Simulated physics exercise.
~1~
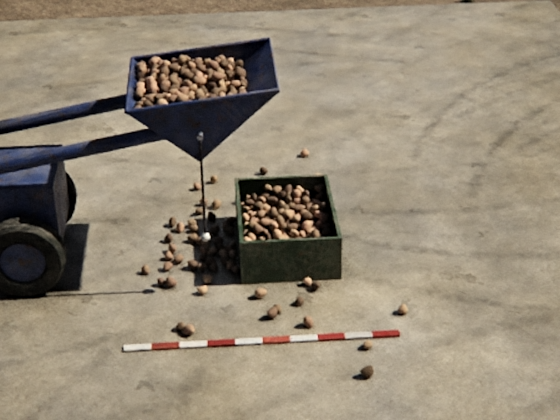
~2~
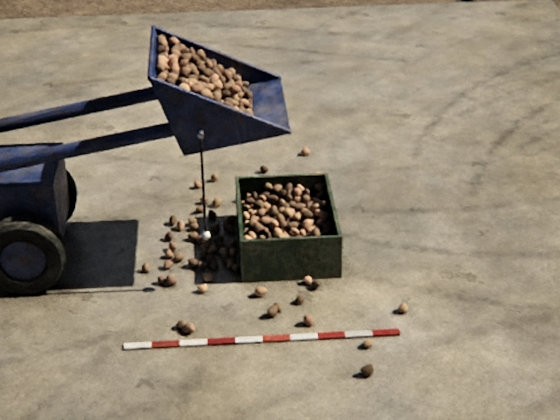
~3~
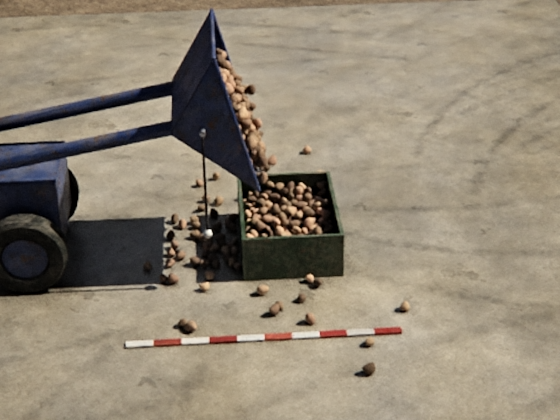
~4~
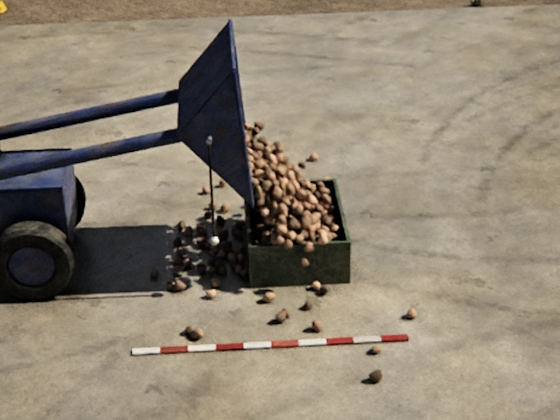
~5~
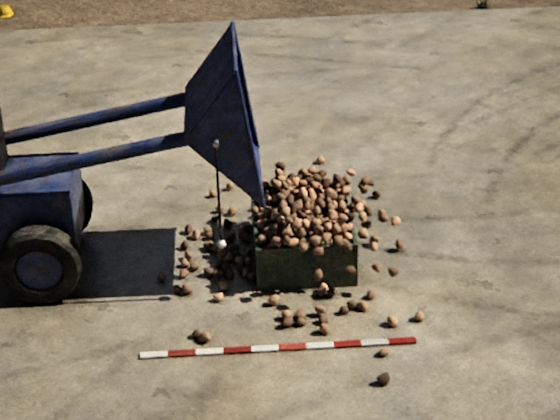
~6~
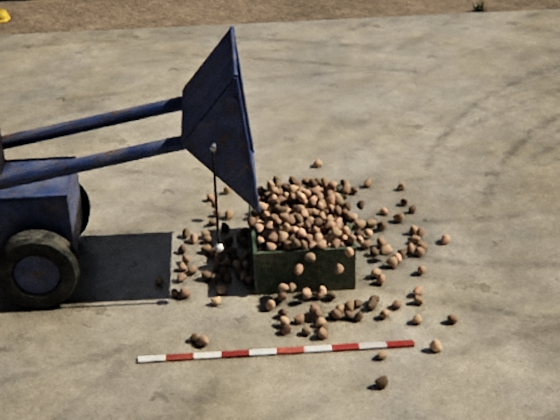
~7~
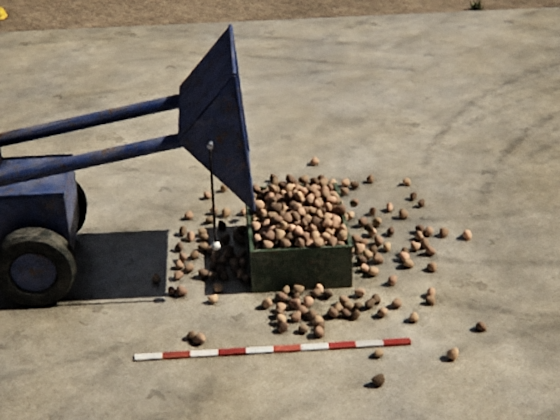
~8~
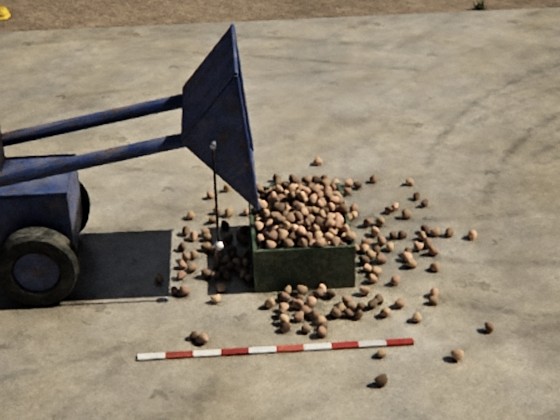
A blue loader tipped its raised bucket forward and poured a load of brownish stones into a green bin that already held some, until they heaped above the rim and spilled over, ending scattered across the concrete in front and to the right.
